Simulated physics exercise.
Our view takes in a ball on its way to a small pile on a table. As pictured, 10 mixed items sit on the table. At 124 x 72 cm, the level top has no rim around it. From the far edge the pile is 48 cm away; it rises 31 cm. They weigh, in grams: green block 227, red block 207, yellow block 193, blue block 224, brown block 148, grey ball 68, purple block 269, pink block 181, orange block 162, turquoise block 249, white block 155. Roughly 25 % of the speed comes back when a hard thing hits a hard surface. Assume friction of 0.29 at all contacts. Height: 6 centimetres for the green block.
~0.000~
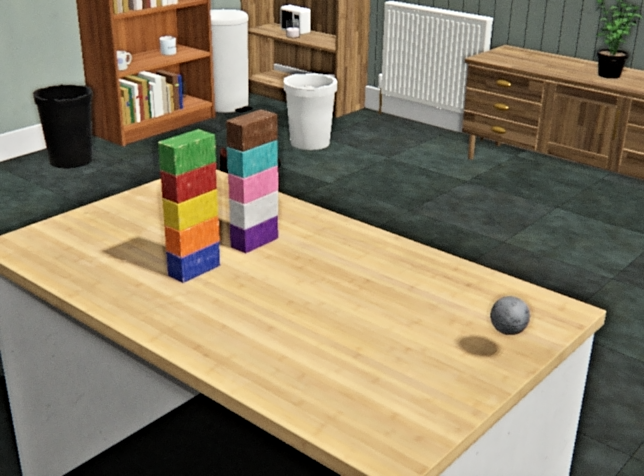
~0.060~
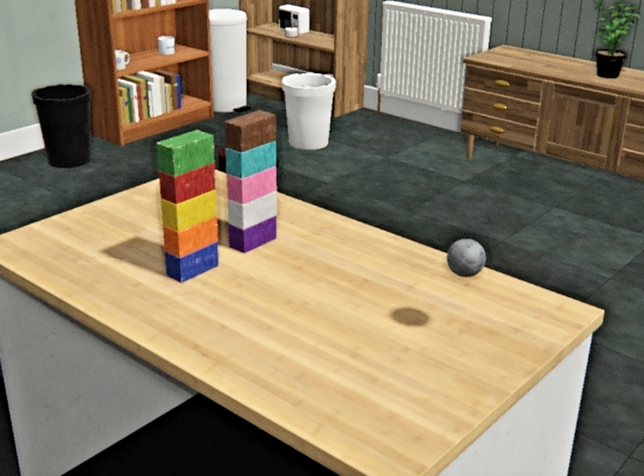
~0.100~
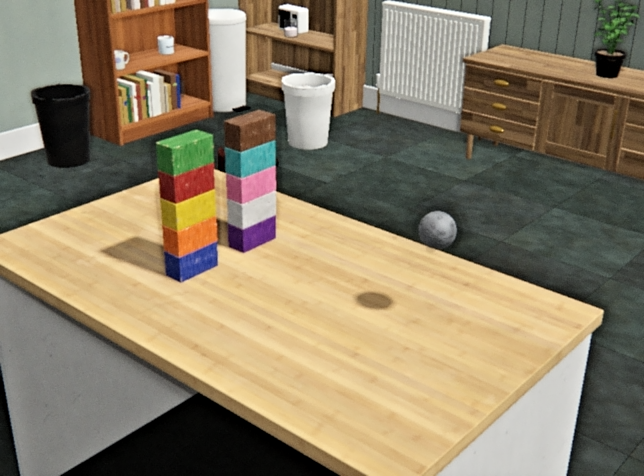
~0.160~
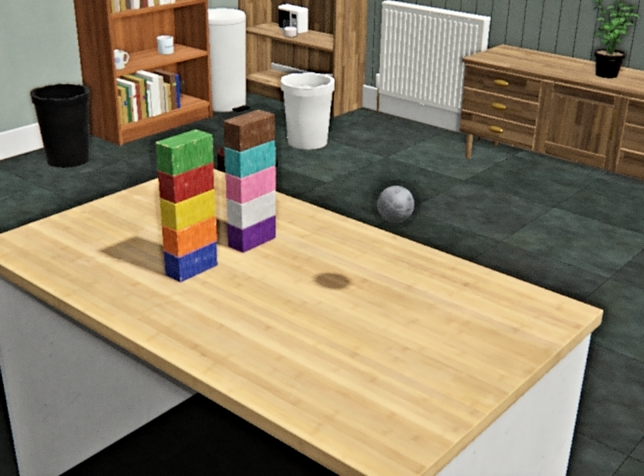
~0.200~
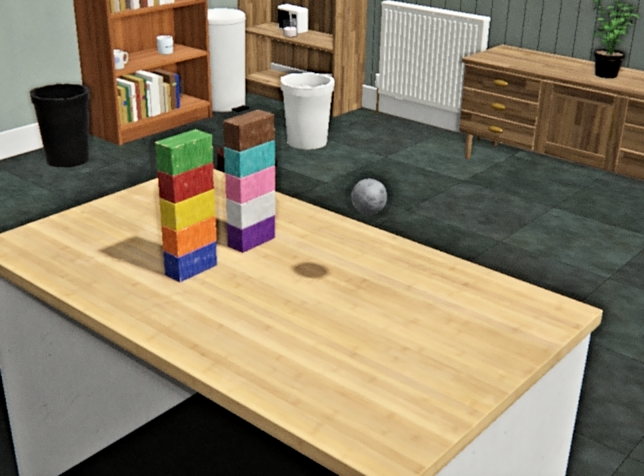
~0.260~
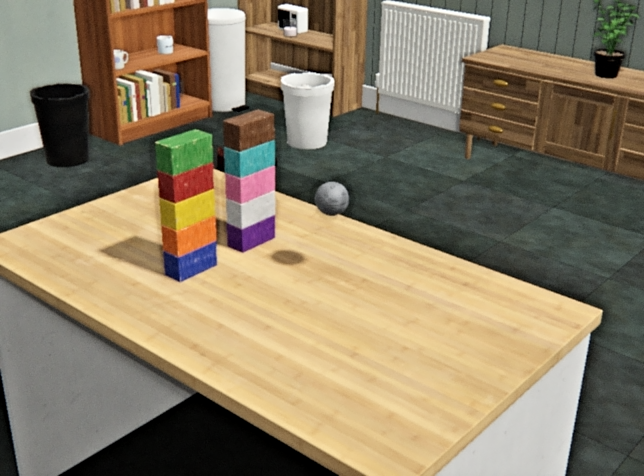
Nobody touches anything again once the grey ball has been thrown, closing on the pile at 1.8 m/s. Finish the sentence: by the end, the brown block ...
... is upright as before.
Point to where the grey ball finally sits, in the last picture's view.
It comes to a stop close to (289, 232).
Around 0.36 s, grey ball near (278, 233).
Around 0.46 s, grey ball near (284, 232).
Finally (1.0 s), all 10 still in place (within 4 cm). Final places as that camera would see them, brown block near (249, 131).
